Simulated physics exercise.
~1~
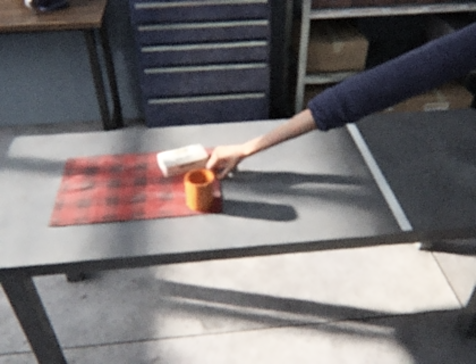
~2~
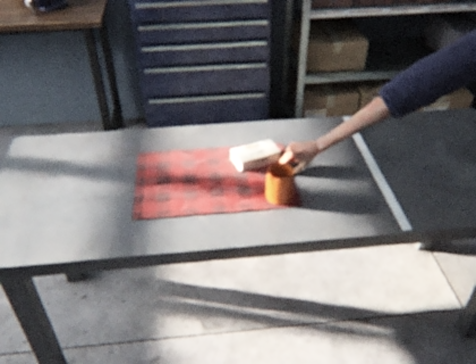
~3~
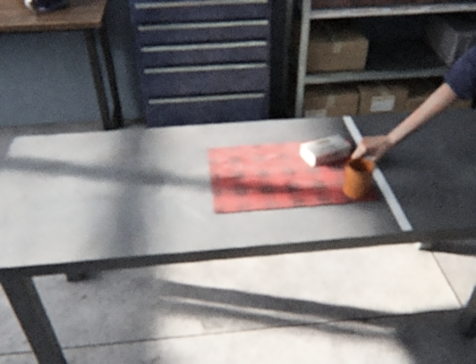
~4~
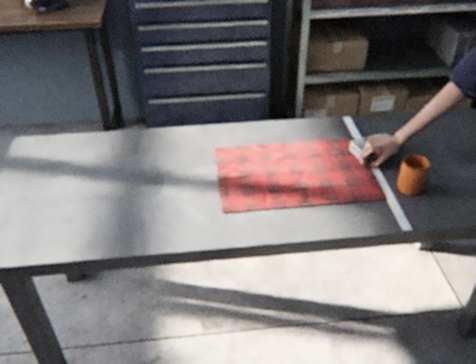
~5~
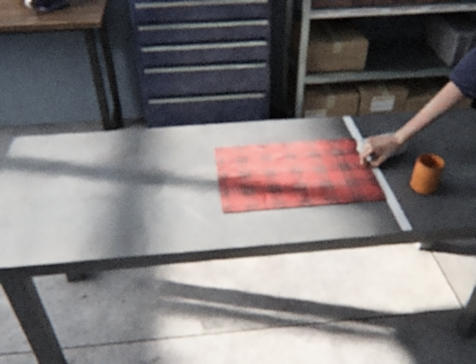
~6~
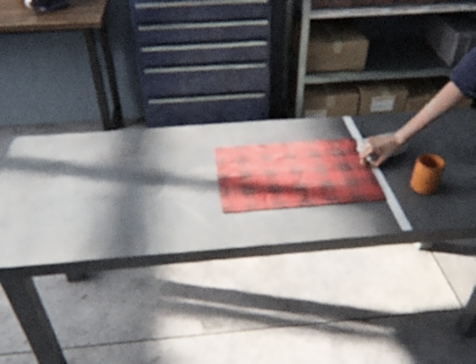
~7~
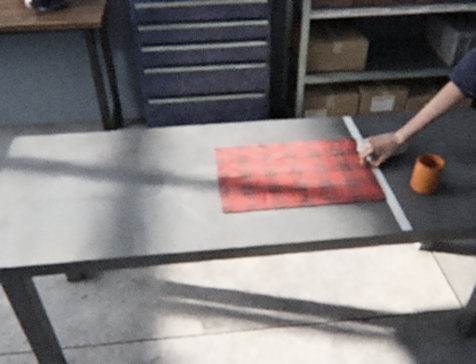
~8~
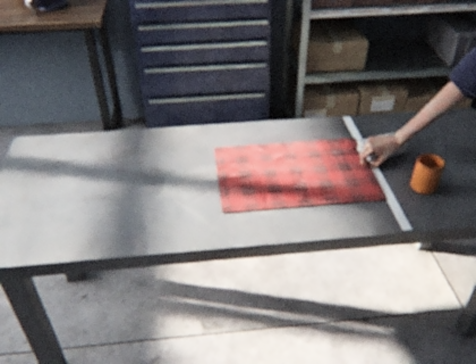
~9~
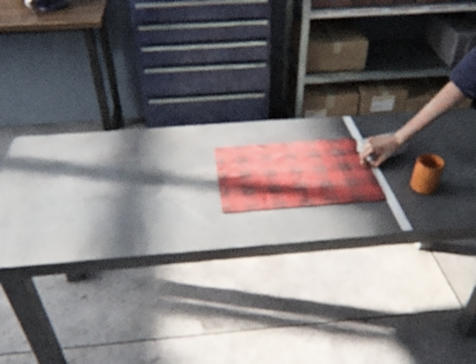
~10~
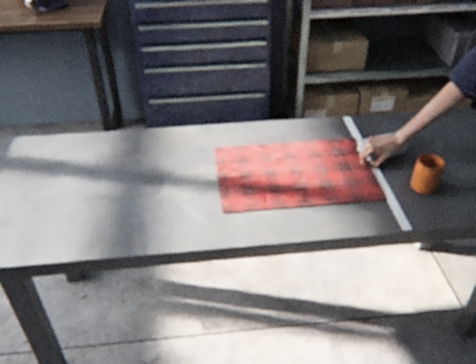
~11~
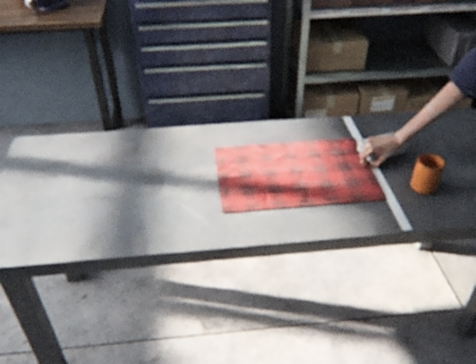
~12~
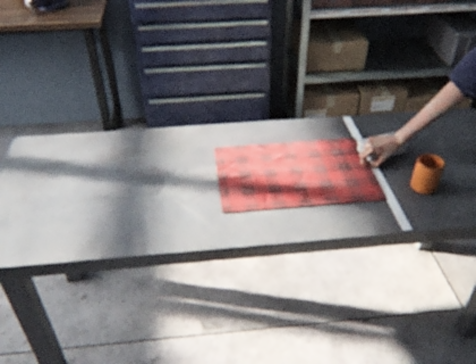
A red checked cloth carrying an orange mug and a small white packet slides to the right along a grey workbench, with a hand and a dark-sleeved arm reaching in from the right beside them. The mug and packet ride along as the cloth nears a pale strip of tape across the bench. The cloth stops with its front edge at the tape, but the mug carries on past it, still upright, and the packet slips forward towards the hand. At the end everything is still, with the mug standing beyond the tape and the packet off the cloth, mostly hidden by the hand.
